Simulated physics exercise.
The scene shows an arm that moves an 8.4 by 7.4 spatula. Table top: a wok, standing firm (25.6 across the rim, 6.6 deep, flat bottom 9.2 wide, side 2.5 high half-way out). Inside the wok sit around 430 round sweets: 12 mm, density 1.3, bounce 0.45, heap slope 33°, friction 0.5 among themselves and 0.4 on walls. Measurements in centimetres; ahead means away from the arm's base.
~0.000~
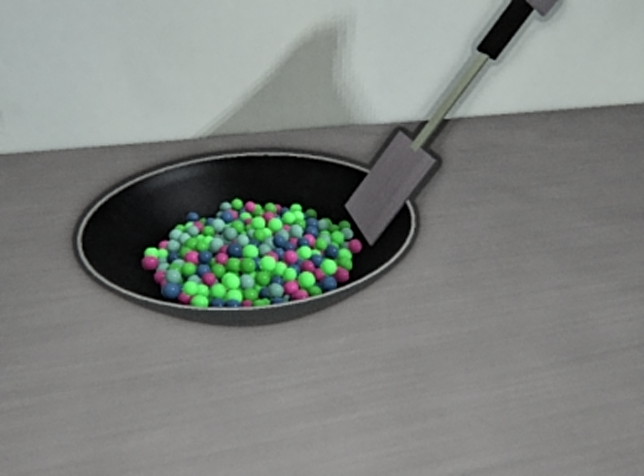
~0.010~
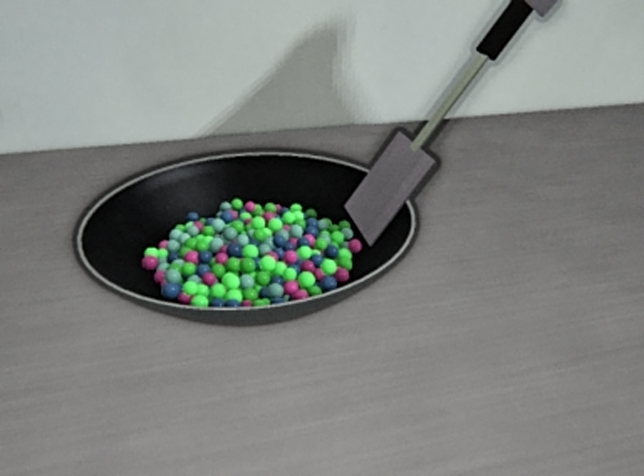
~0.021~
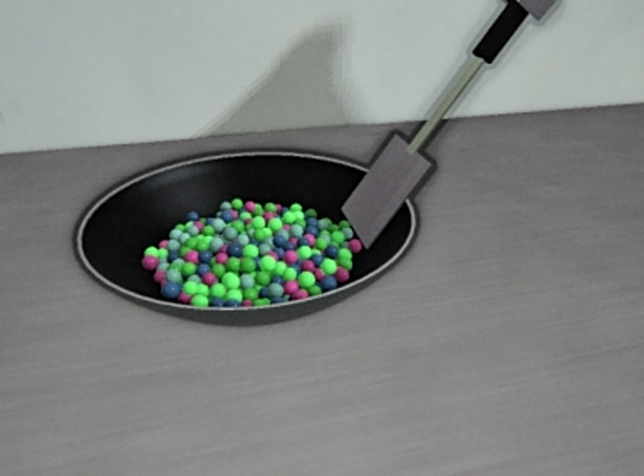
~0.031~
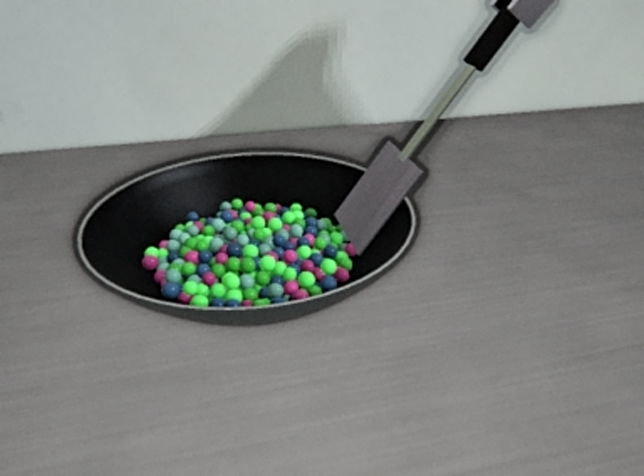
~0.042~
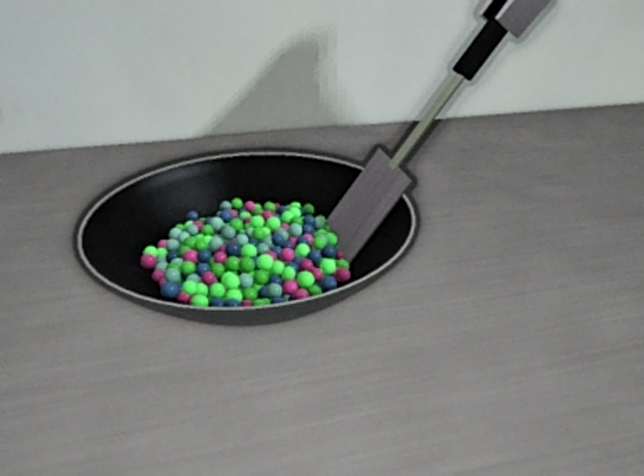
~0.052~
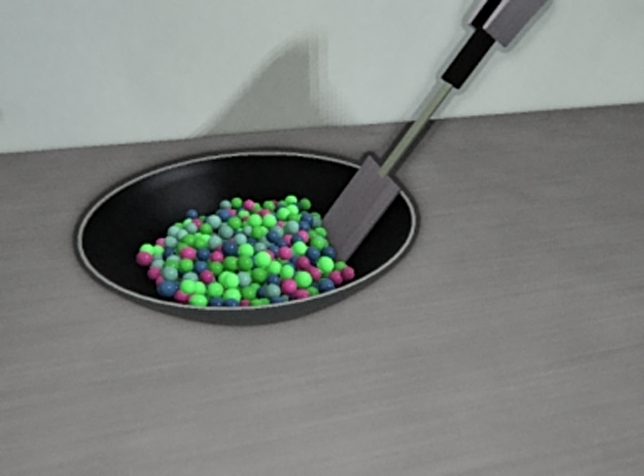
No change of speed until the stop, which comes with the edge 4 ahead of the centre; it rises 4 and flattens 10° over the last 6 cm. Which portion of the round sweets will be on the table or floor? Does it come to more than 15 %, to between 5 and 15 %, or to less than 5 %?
It comes to between 5 and 15 %.
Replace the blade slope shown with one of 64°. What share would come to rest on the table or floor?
Near 10 %.
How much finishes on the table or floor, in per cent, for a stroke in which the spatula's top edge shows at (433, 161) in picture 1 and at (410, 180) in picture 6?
Some 0 per cent.
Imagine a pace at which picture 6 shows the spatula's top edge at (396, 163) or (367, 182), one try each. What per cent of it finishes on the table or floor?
Respectively, some 0 and 25 per cent.
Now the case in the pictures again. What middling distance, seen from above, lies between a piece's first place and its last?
It comes to some 4 cm.
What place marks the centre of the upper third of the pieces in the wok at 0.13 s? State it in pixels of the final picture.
The middle sits at approx. (203, 234).
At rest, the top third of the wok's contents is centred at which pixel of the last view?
You'll find it at about (159, 240).
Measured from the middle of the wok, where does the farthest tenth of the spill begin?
Some 35 cm.
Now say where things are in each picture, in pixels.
In the first picture, spatula top edge at (417, 145), sloping 54°; upper third of the load around (250, 245), from x 150 to 355, top at y 205; 431 in the wok.
In the second picture, spatula top edge at (417, 146), sloping 54°; upper third of the load around (250, 245), from x 150 to 355, top at y 205.
In the third picture, spatula top edge at (413, 149), sloping 54°; upper third of the load around (250, 244), from x 150 to 355, top at y 205.
In the fourth picture, spatula top edge at (405, 155), sloping 54°; upper third of the load around (250, 244), from x 150 to 350, top at y 205.
In the fifth picture, spatula top edge at (395, 164), sloping 54°; upper third of the load around (251, 243), from x 150 to 345, top at y 205.
In the sixth picture, spatula top edge at (384, 172), sloping 54°; upper third of the load around (249, 242), from x 145 to 345, top at y 200; 431 in the wok.
By 0.09 s, sloping 54°, highest piece 6 above the table; 431 in the wok.
By 0.13 s, sloping 50°, highest piece 7 above the table; 431 in the wok.
By 0.35 s, sloping 44°, highest piece 9 above the table; 402 in the wok, 14 on the table or floor, 15 on the blade or in flight.
By 1.40 s, sloping 44°, highest piece 7 above the table; 400 in the wok, 31 on the table or floor.
Final count, 400 in the wok, 31 on the table or floor. That is 7 % on the table or floor.
